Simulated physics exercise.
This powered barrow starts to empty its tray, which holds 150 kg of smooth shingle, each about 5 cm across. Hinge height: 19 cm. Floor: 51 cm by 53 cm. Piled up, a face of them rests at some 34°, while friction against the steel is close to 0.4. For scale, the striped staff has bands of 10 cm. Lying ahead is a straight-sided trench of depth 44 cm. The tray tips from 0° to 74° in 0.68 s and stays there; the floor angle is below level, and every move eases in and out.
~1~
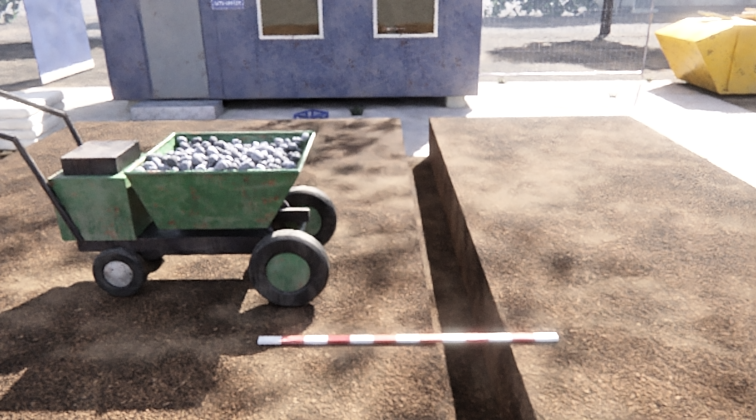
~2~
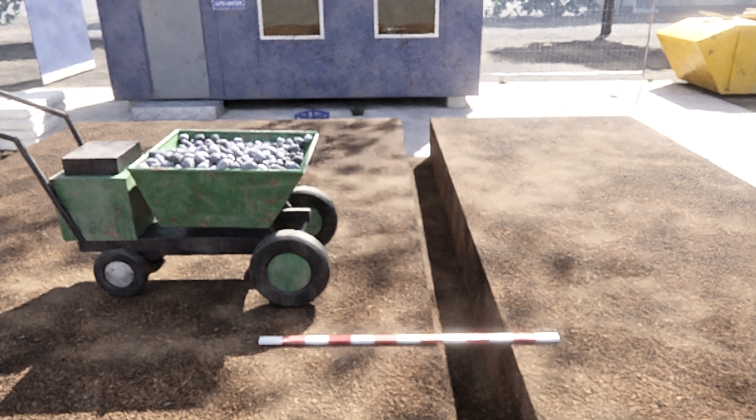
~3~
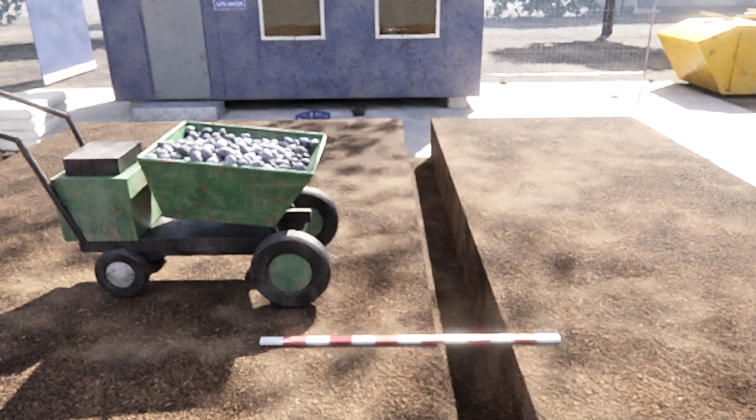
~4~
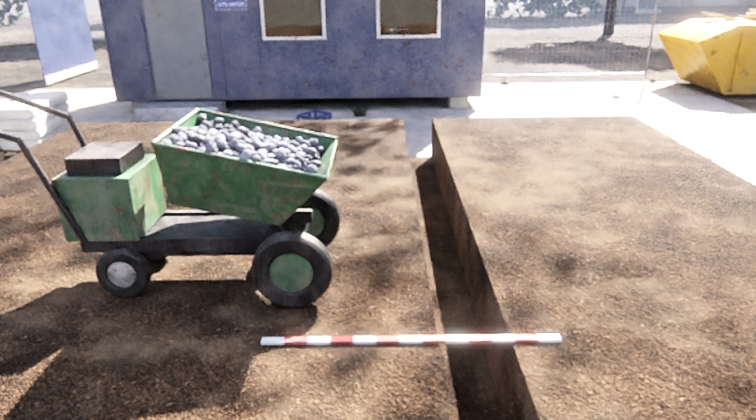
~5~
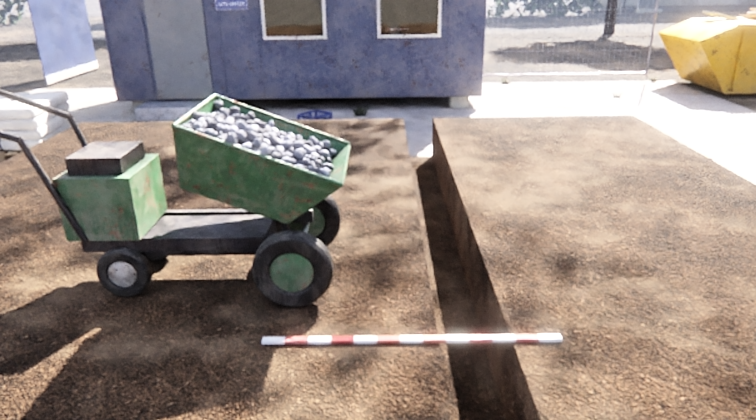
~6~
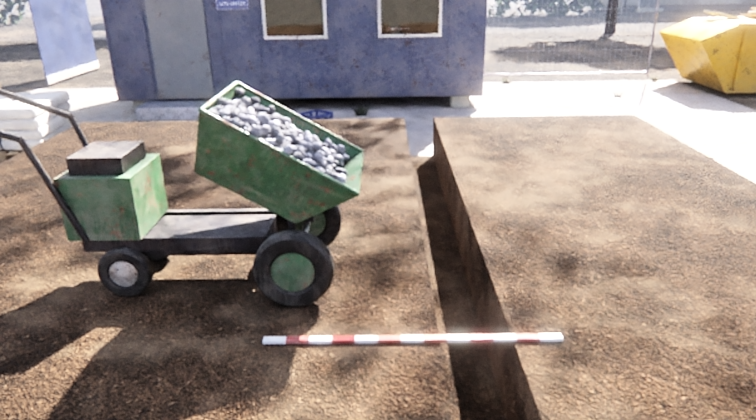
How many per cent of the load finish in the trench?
About 88 per cent.
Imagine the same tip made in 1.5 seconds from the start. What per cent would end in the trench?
In that case some 90 per cent.
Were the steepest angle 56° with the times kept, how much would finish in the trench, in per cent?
It would be near 45 per cent.
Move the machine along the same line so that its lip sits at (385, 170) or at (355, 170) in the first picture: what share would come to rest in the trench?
Near 20 and near 45 percent.
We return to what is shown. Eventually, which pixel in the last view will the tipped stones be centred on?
The middle should be near (458, 325).
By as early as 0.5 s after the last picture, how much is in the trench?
35 per cent or so by then.
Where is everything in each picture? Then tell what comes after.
In the first frame, lip at (299, 172), floor tilted 0°, highest stones at (238, 148).
In the second frame, lip at (303, 172), floor tilted 2°, highest stones at (216, 145).
In the third frame, the tray is at 6°, its lip at (313, 175); the top of the load is at (204, 138).
In the fourth frame, the tray is at 13°, its lip at (327, 179); the top of the load is at (206, 128).
In the fifth frame, the tray is at 21°, its lip at (342, 185); the top of the load is at (219, 115).
In the sixth frame, the tray is at 31°, its lip at (359, 194); the top of the load is at (238, 104).
Then, 0.2 s after the last picture the floor is at 62°, 100 % in the tray; the foremost stones are at (390, 204).
Then, 0.5 s after the last picture the floor is at 74°, 57 % in the tray, 7 % short of the trench, 36 % in the trench; the foremost stones are at (484, 308).
Then, 0.8 s after the last picture the floor is at 74°, 15 % in the tray, 7 % short of the trench, 72 % in the trench, 6 % past the trench; the foremost stones are at (604, 282).
Then, 2.8 s after the last picture the floor is at 74°, 0 % in the tray, 6 % short of the trench, 88 % in the trench, 6 % past the trench; the foremost stones are at (755, 305).
